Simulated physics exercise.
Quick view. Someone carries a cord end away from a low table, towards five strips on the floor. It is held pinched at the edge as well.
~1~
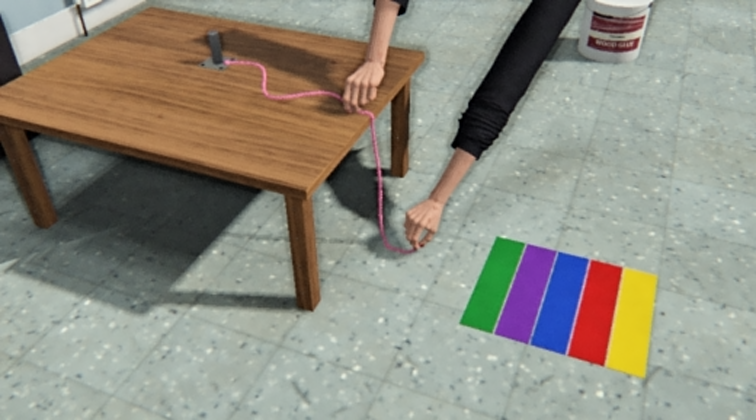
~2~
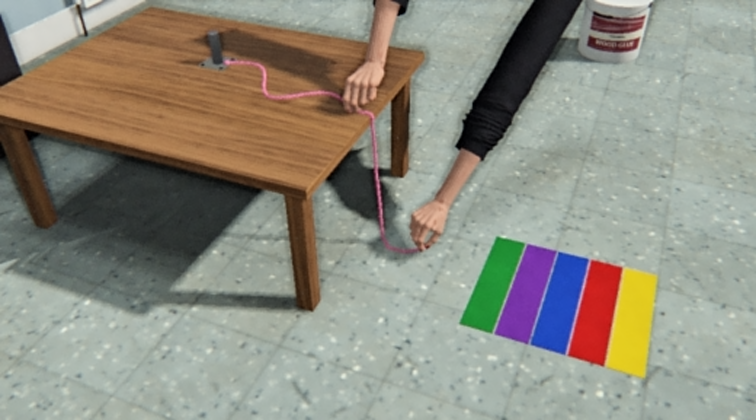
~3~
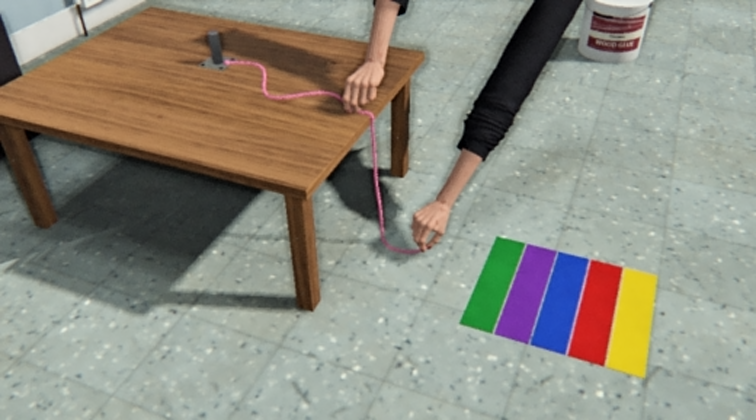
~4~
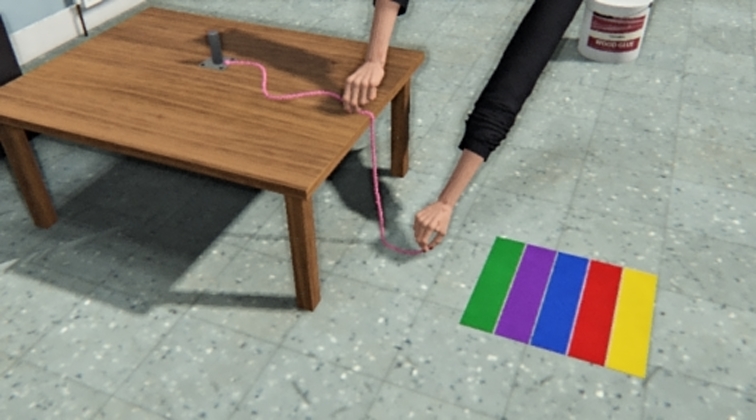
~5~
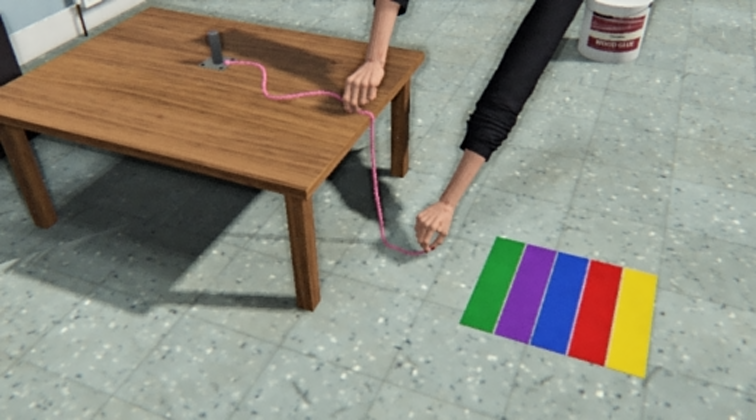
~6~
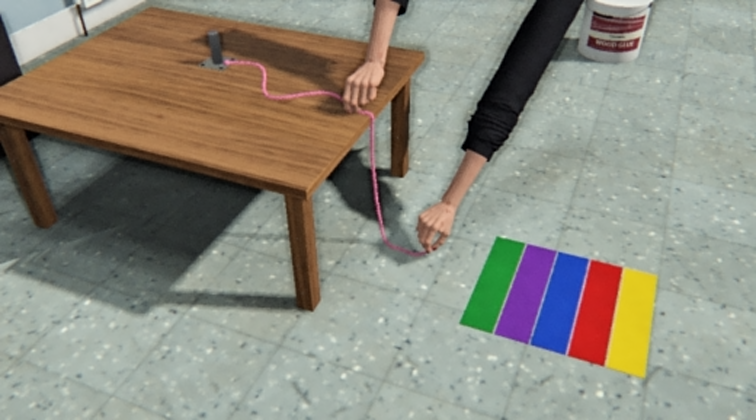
The footage shows one hand pinching a pink cord at the edge of a low wooden table while the other draws its hanging end slightly right, near five coloured strips on the floor, then stays almost still.
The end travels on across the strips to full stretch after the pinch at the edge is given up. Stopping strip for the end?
Blue.
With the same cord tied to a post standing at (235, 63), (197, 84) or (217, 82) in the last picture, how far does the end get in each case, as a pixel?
The first try gives (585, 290), the second (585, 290) and the third (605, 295).
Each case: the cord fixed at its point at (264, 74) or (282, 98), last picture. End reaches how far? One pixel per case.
In order of the tries, it's near (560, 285) and near (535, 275).
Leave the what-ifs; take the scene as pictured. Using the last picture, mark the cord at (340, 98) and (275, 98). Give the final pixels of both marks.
End points: Roughly (369, 112); roughly (312, 92).
Soon after, end near (514, 271); over green.
After that, end near (549, 280); over blue.
At the stop, end near (569, 286); over blue. It halts on the blue strip.
